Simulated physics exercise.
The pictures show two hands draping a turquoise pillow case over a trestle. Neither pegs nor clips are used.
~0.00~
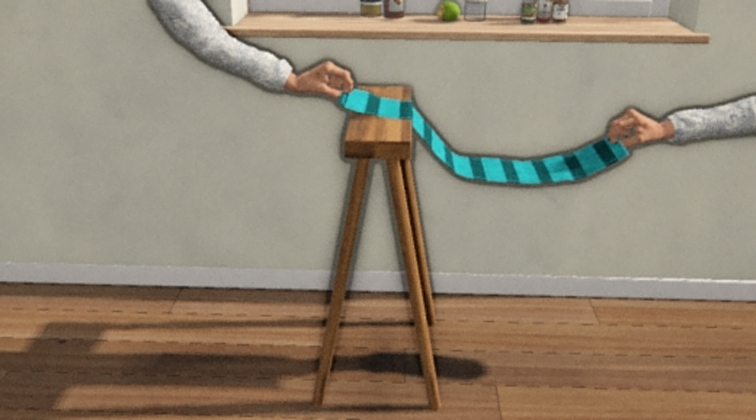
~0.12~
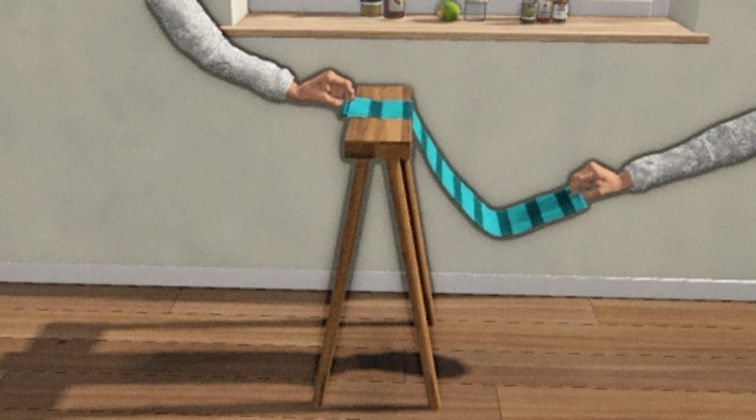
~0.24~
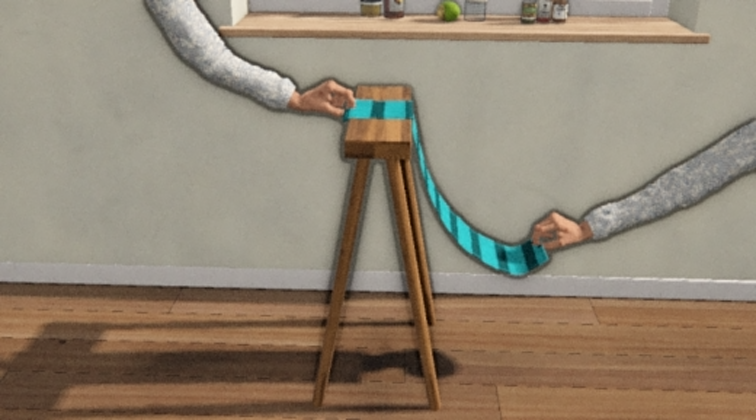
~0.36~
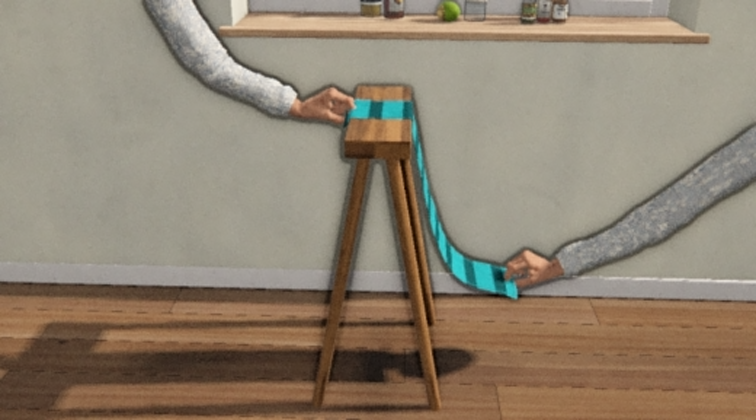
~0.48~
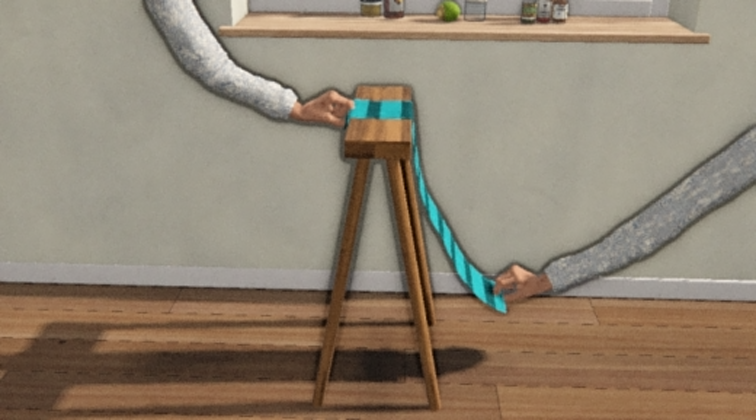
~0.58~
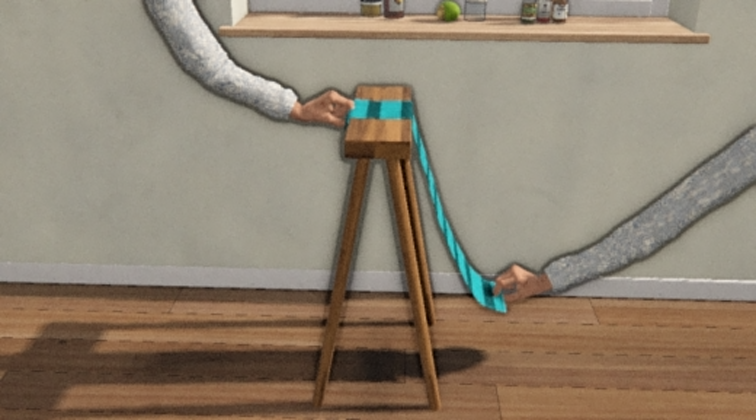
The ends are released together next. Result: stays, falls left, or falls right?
I'd expect it to be off on the right.
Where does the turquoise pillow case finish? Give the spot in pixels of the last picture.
Middle: (432, 360).
After 0.88 s, pillow case sliding right.
After 1.12 s, pillow case in a heap on the floor near (431, 356).
At rest, pillow case in a heap on the floor near (432, 360). The turquoise pillow case runs off to the right.
